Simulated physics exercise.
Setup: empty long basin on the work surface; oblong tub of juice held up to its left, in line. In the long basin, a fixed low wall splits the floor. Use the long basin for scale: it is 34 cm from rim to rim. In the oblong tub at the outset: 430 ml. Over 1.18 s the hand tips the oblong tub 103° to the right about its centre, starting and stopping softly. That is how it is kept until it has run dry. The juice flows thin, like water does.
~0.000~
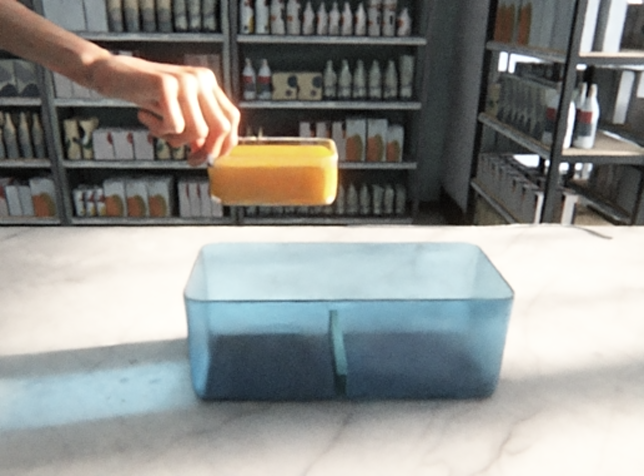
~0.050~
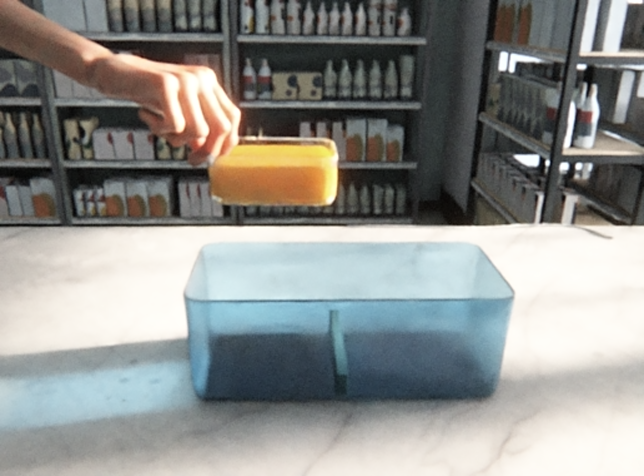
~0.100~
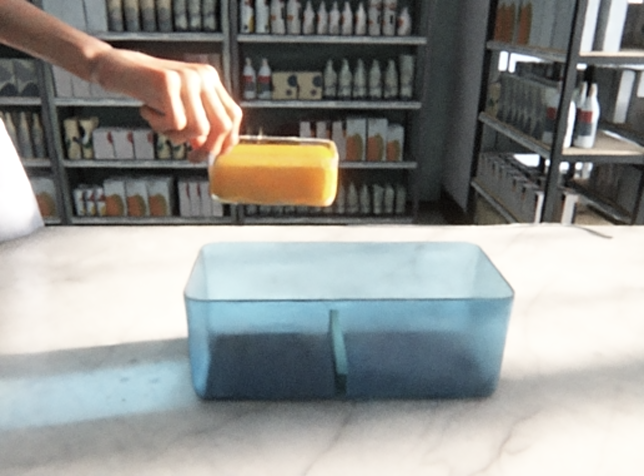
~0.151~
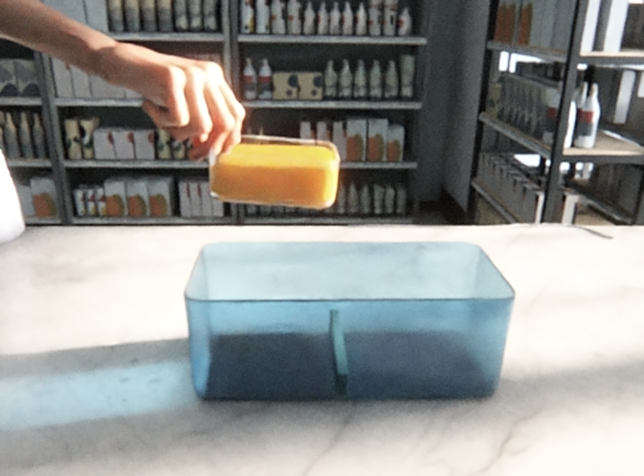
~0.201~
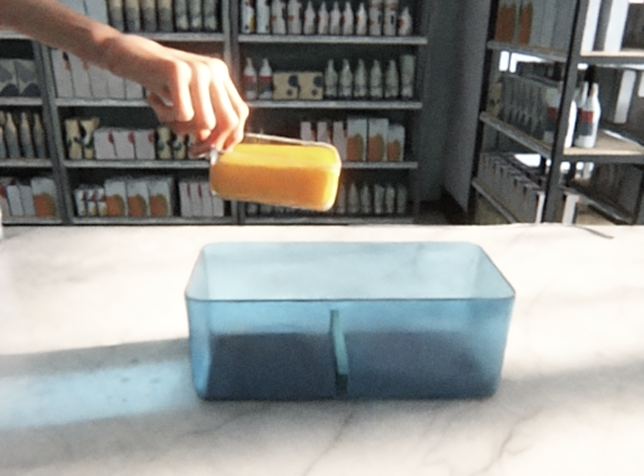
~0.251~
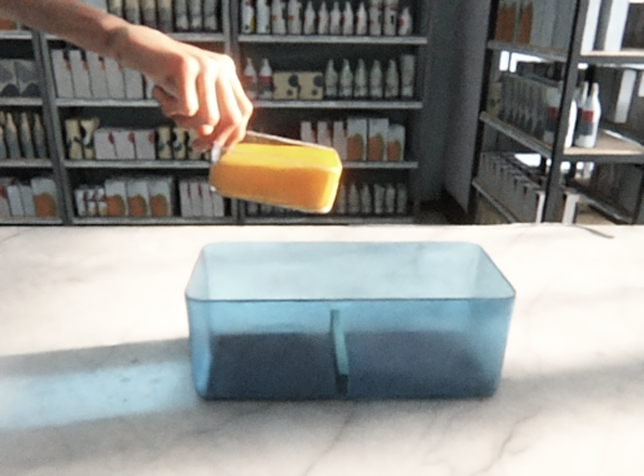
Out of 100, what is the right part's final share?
About 78 out of 100.
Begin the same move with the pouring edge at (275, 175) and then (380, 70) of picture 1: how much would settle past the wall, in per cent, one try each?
The first try gives around 40 percent, the second around 90 percent.
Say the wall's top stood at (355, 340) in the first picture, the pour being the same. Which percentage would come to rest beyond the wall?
Roughly 75 %.
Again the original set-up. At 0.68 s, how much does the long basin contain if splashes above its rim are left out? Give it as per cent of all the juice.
34 %, more or less.
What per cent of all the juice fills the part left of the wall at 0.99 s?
12 %.
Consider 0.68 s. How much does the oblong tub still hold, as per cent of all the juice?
About 30 per cent.
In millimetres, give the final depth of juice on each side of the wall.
About 4 mm left, about 14 mm right.
By 0.68 s the tilt is 64° and 30 per cent is still to pour, 1 is left of the wall and 32 right of it.
By 0.99 s the tilt is 97° and 6 per cent is still to pour, 12 is left of the wall and 78 right of it.
By 1.32 s the tilt is 103° and 0 per cent is still to pour, 20 is left of the wall and 78 right of it.
By 1.68 s the tilt is 103° and 0 per cent is still to pour, 21 is left of the wall and 78 right of it.
At rest 21 per cent lies left of the wall, 78 right of it and 1 outside.
